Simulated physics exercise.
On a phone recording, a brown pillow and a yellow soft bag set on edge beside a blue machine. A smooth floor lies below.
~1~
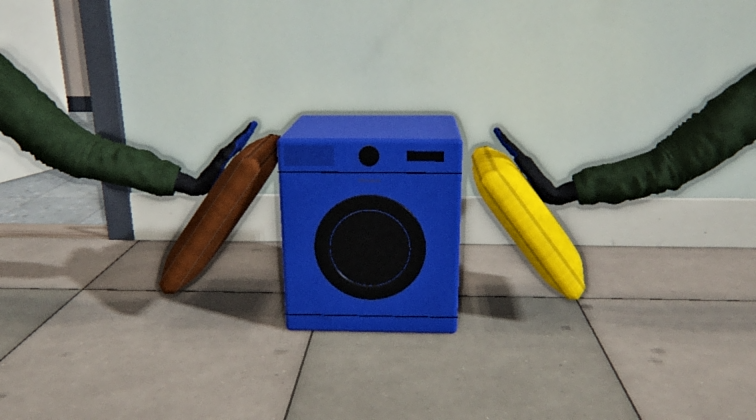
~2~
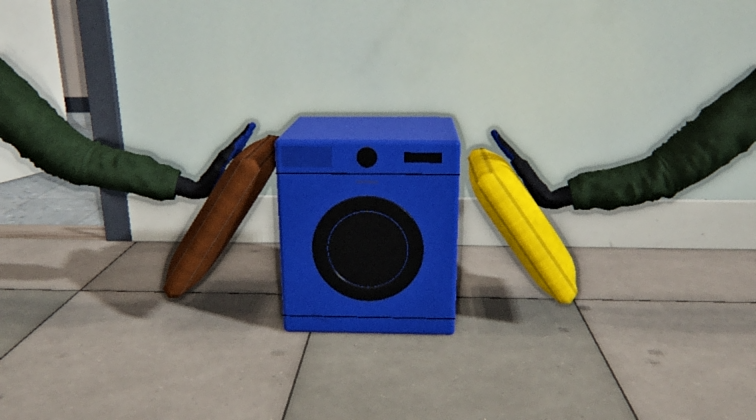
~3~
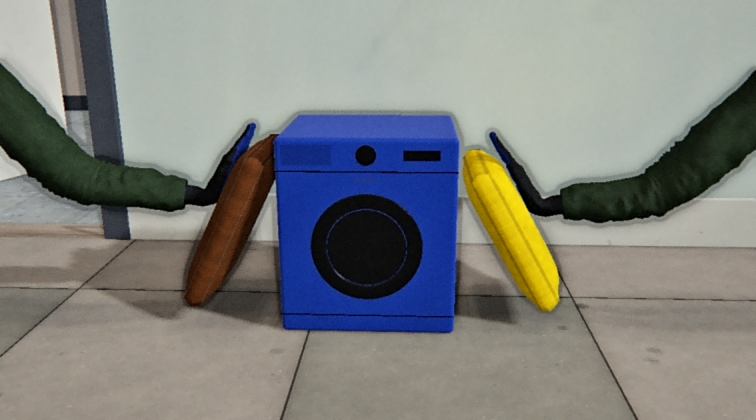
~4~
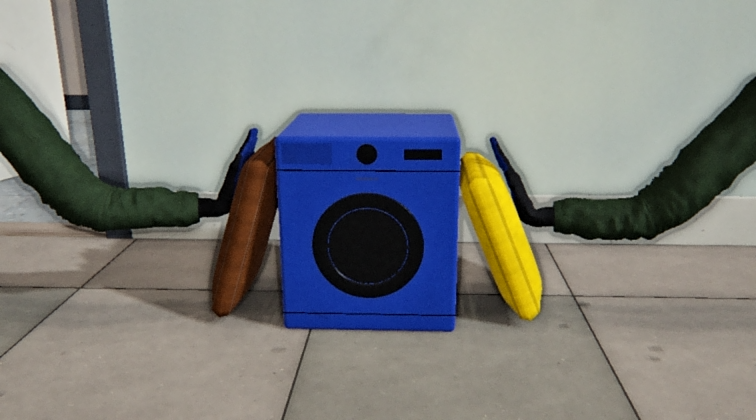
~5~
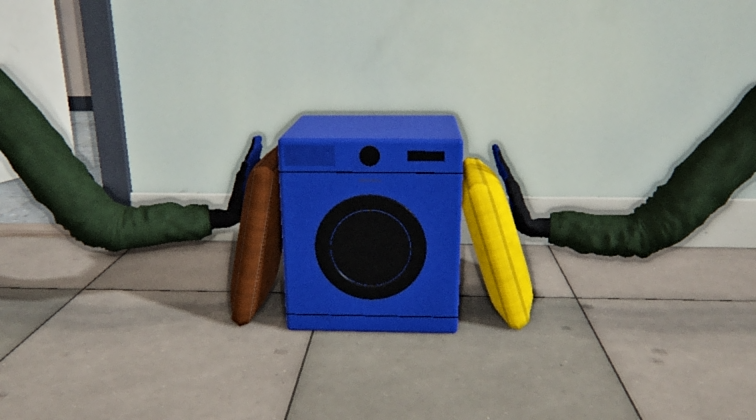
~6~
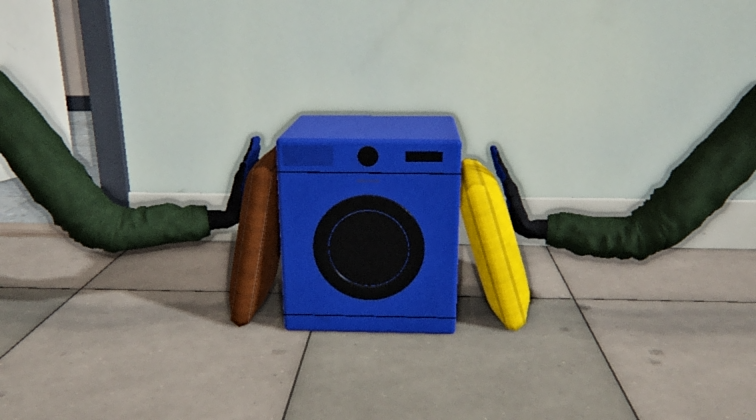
In this clip, two green-sleeved arms press a brown pillow and a yellow soft bag leaning against either side of a blue machine, and the lower ends of both slide inward across the floor until they are almost upright.
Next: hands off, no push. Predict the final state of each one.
Final state: Brown pillow - still propped up, yellow soft bag - still propped up.
Then, 0.48 s later than the last view, pillow against the side near (264, 230); soft bag against the side near (490, 241).
Finally, pillow against the side near (264, 230); soft bag against the side near (490, 241). The brown pillow keeps leaning and the yellow soft bag holds its lean.
